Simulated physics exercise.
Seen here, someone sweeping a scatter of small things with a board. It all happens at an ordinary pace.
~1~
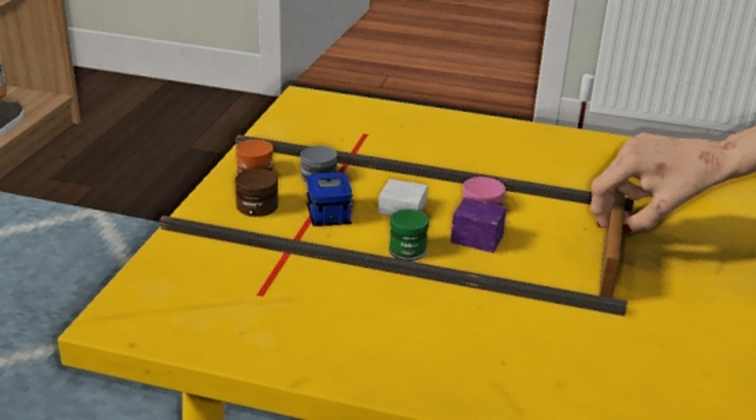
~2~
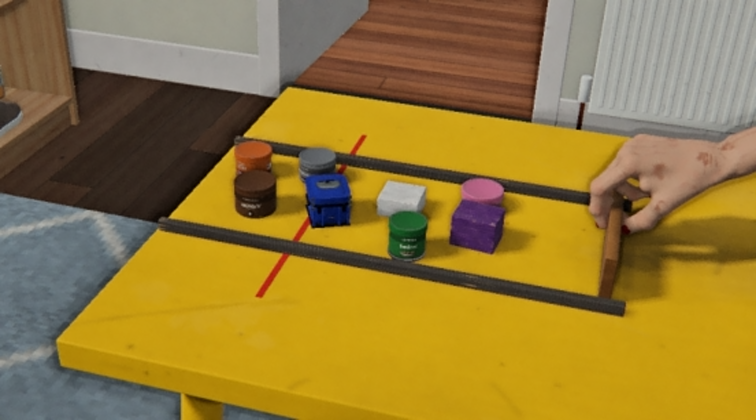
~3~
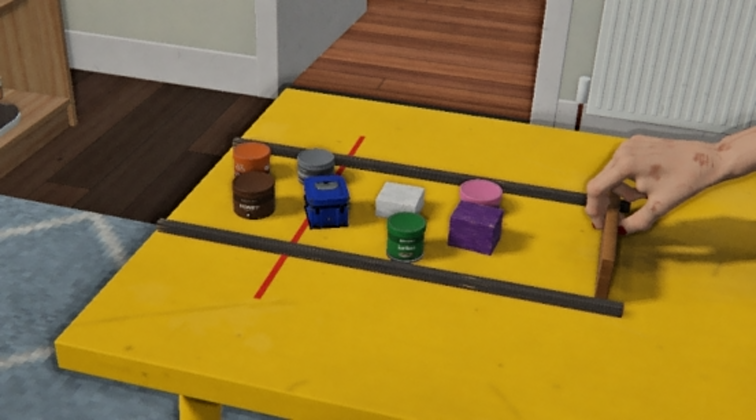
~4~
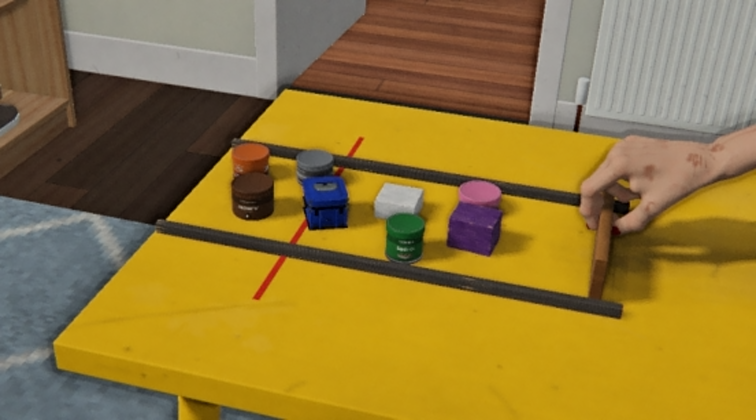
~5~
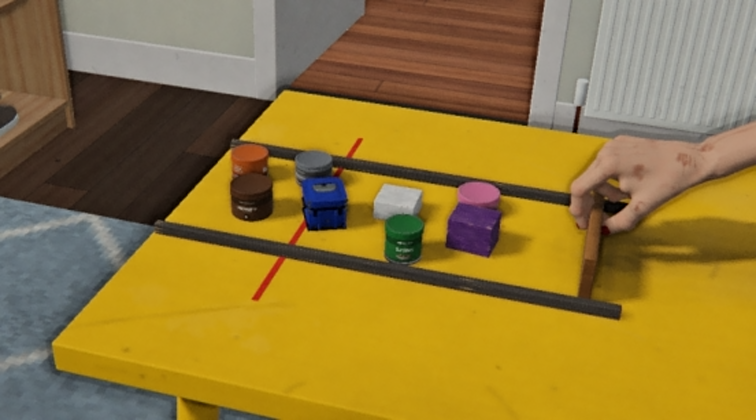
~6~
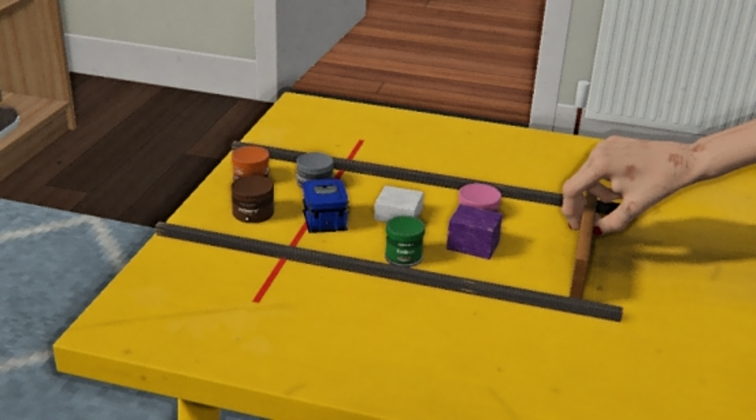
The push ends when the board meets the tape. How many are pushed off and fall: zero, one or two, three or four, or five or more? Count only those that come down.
As it turns out, the number that fall off is zero.
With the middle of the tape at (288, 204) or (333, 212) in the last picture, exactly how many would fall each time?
It would be 1 and 0.
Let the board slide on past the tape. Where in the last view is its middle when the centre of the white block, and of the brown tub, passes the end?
About (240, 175), and (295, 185) for the other.
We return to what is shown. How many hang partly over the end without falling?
It comes to 0.
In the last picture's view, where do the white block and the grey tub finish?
About (282, 183), and the other about (284, 159).
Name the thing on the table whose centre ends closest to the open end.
That is the brown tub.
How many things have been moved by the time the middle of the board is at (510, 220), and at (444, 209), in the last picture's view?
The counts are 0 and 3.
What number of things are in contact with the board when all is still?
It touches 3.
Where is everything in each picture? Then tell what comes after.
In the first frame, orange tin (255, 160); brown tub (257, 193); grey tub (319, 165); board (614, 231); tape (321, 203).
In the second frame, brown tub (256, 195); blue case (328, 200).
In the third frame, grey tub (316, 168); green tin (406, 237).
In the fourth frame, orange tin (251, 163); purple block (475, 229).
In the fifth frame, brown tub (252, 198); board (593, 233).
In the sixth frame, orange tin (251, 166); brown tub (253, 200); grey tub (315, 172); board (586, 233); tape (317, 209).
Soon after, none off yet; orange tin at rest near (251, 166); brown tub at rest near (253, 200); grey tub at rest near (315, 172).
After that, none off yet; orange tin at rest near (251, 166); brown tub moving near (247, 199); grey tub moving near (309, 170).
In the end, the number that fall off is zero.
